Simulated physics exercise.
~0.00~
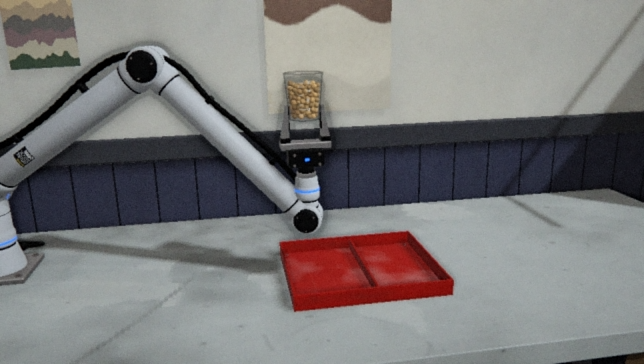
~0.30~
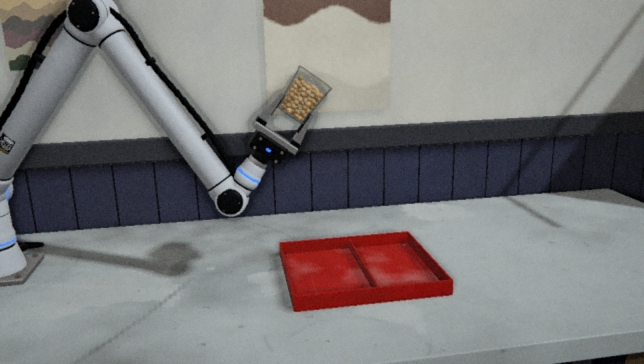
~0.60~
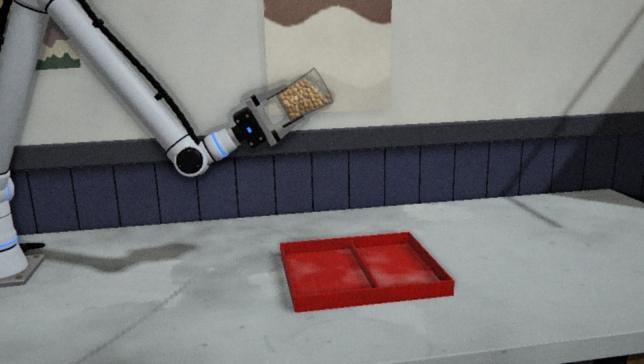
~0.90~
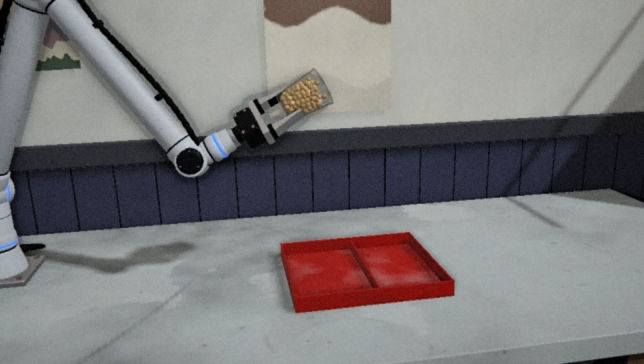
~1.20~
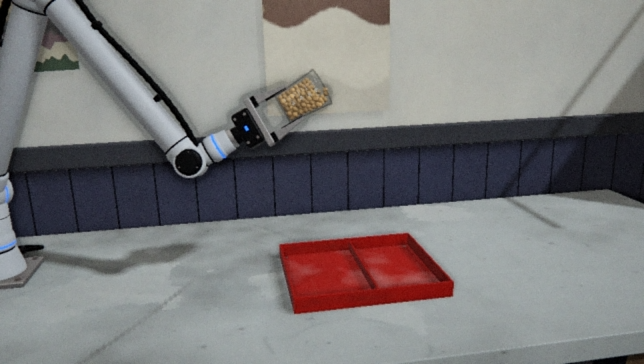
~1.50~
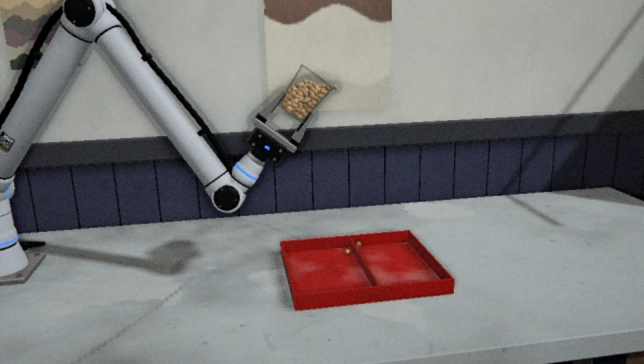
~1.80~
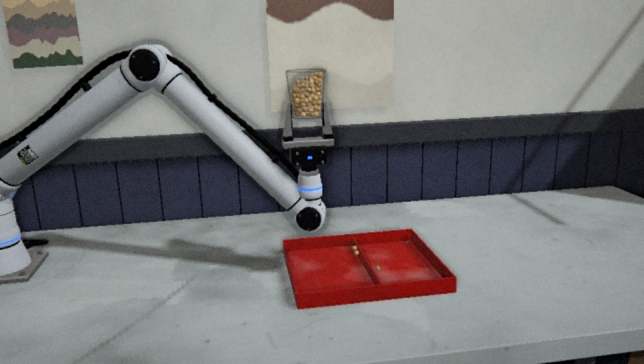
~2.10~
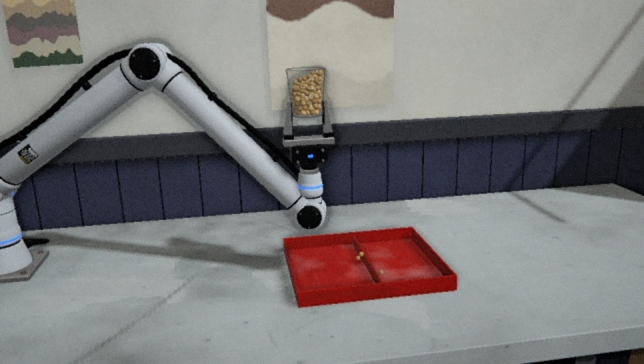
Robot arm tilting a clear cup of chickpeas over a divided red tray, spilling a few, then returning the still-full cup upright.
